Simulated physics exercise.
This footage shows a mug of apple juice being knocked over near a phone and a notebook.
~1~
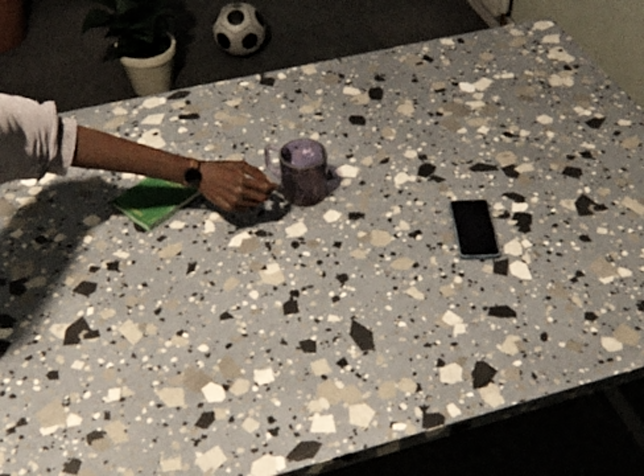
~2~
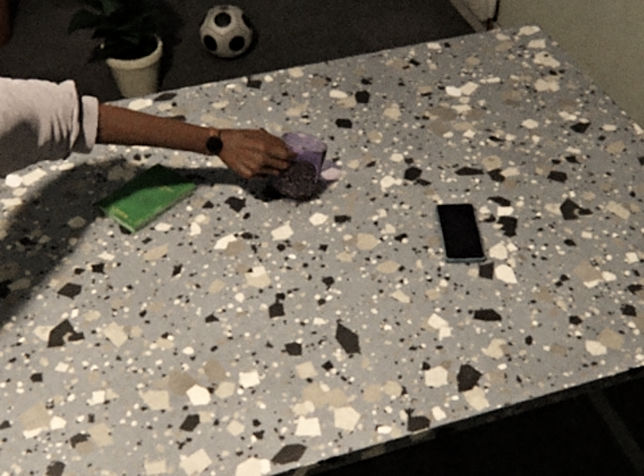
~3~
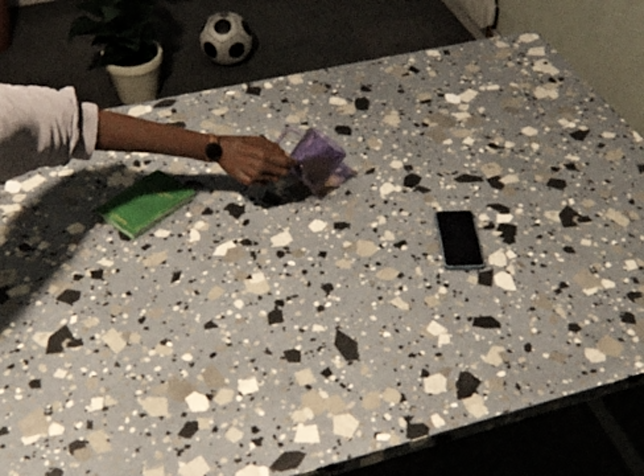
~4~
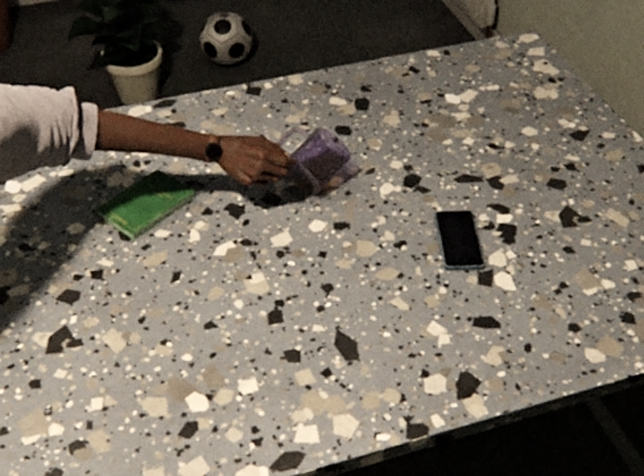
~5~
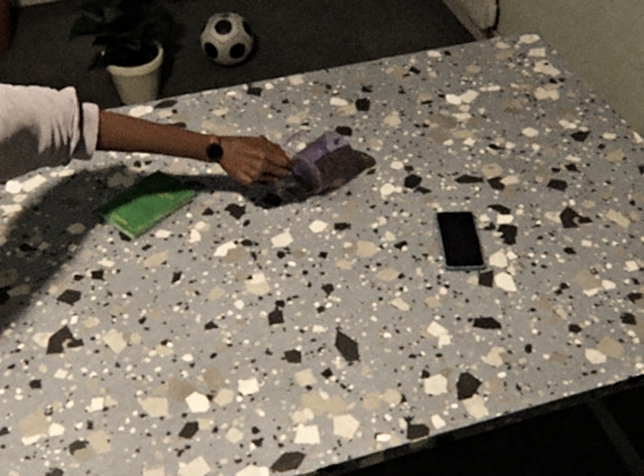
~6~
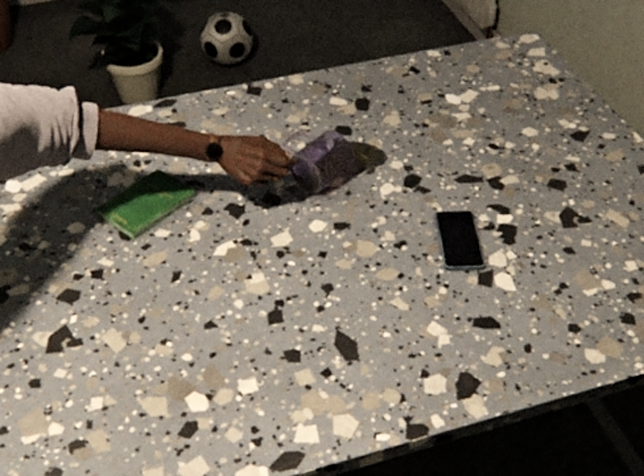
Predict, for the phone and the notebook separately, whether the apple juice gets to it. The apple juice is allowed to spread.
One by one: The phone will come through dry. The notebook will come through dry.
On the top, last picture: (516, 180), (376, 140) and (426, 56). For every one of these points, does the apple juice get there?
In the order listed they come out never touched, caught by it, never touched.
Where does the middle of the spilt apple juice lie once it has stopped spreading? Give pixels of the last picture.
In the last view, its middle sits roughly at (404, 124).
Next, the puddle covers about as much as a plate; the phone is clear of it; the notebook is clear of it.
Finally, the puddle covers about as much as a plate; the phone is clear of it; the notebook is clear of it.
